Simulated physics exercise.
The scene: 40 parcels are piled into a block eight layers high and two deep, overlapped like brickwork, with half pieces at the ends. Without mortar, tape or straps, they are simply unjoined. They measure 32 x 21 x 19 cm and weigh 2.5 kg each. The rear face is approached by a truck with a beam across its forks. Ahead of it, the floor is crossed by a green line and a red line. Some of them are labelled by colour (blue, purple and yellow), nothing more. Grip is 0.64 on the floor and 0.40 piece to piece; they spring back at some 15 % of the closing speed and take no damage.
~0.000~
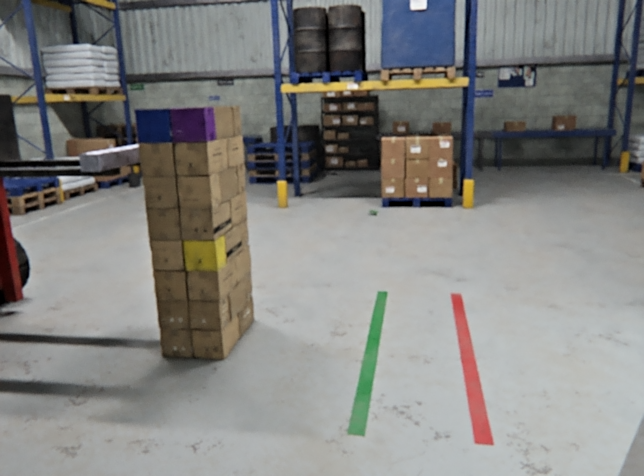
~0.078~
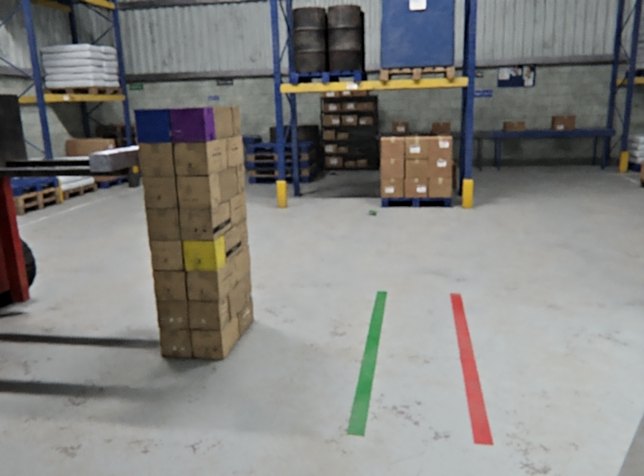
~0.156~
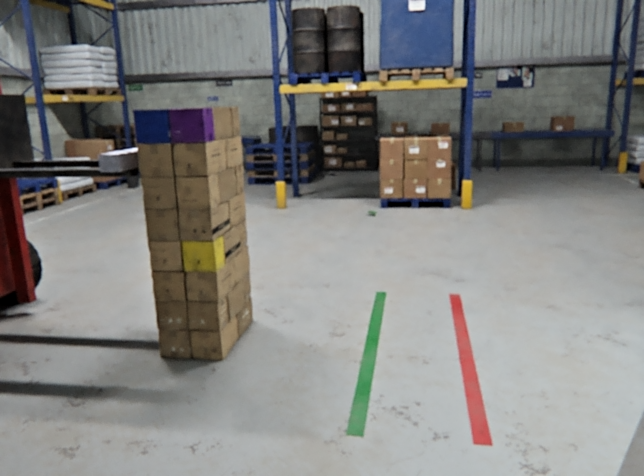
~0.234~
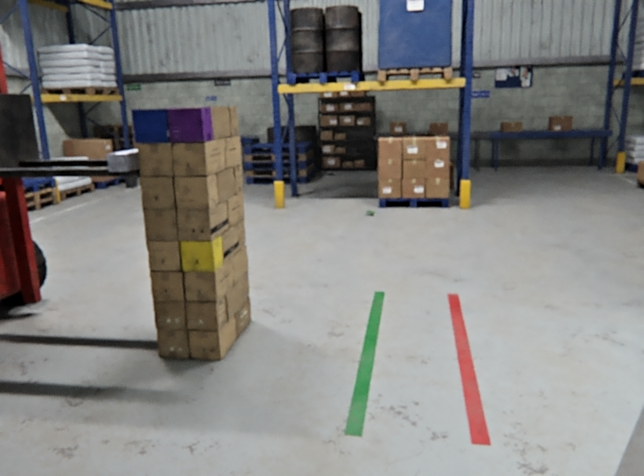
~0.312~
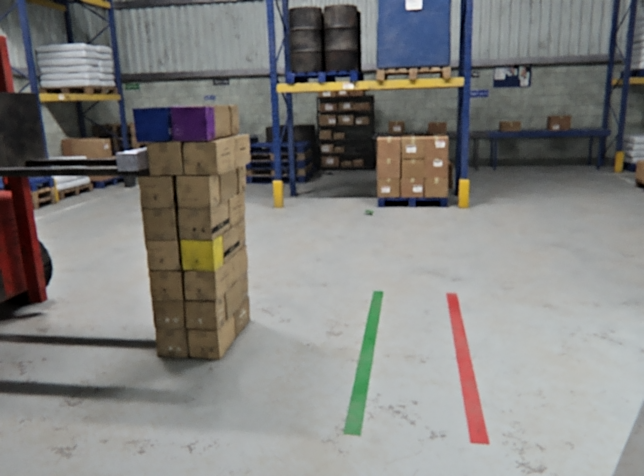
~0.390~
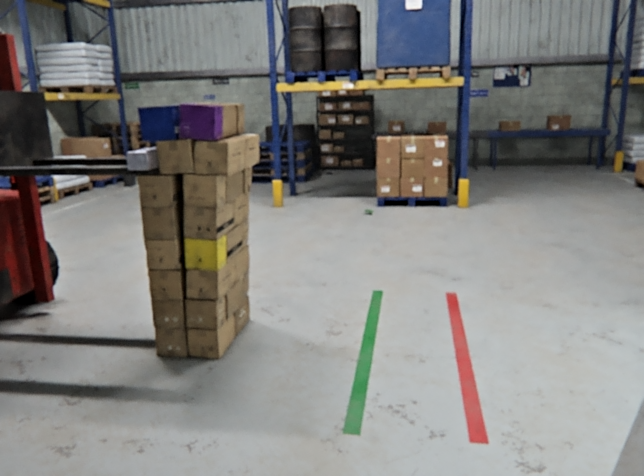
A tall stack of brown boxes stands left of centre on a grey warehouse floor, seen from the front by a nearly still camera, with racking behind. Blue and purple boxes top it, a yellow one sits midway, and green and red lines lie to the right. From the left, a red truck pushes a beam into the upper stack, shifting and slightly tilting the top boxes.
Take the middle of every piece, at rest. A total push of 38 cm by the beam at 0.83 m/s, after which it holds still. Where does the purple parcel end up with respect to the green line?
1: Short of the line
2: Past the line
2, past the line.
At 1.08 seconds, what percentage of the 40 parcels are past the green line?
By then 10 %.
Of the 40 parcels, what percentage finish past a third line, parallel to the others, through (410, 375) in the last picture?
Close to 10 in a hundred.
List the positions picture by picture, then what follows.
In the first picture (we follow the side turned to the camera), beam (91, 163) 18 cm from the stack; green line, near end, (368, 371); red line, near end, (472, 376); purple parcel (188, 125); yellow parcel (201, 256); blue parcel (153, 126); no piece has moved.
Beam (101, 163) 12 cm from the stack; purple parcel (188, 125), in the second picture.
Beam (110, 163) 53 mm from the stack; purple parcel (187, 126), in the third picture.
Beam (119, 163) 12 mm in; purple parcel (186, 125), in the fourth picture.
Beam (128, 162) 8 cm in; purple parcel (189, 124) displaced 26 mm; blue parcel (151, 125) displaced 18 mm; 13 stirred so far, in the fifth picture.
Beam (139, 161) 14 cm in; green line, near end, (363, 370); red line, near end, (467, 375); purple parcel (197, 122) tipped 6°; yellow parcel (201, 255) tipped 4°; blue parcel (157, 124) displaced 54 mm; 22 stirred so far, in the sixth picture.
Around 0.70 s, none of the 40 parcels past the green line, 22 disturbed; purple parcel tipped 15°; yellow parcel tipped 24°.
Around 1.08 s, 4 of the 40 parcels past the green line; purple parcel tipped 69°, 80 cm lower; blue parcel upside down.
Finally (2.4 s), 8 of the 40 parcels past the green line; purple parcel on its side; blue parcel upside down; yellow parcel on its side. Seen by the last camera, middles, purple parcel near (449, 320), blue parcel near (264, 315).
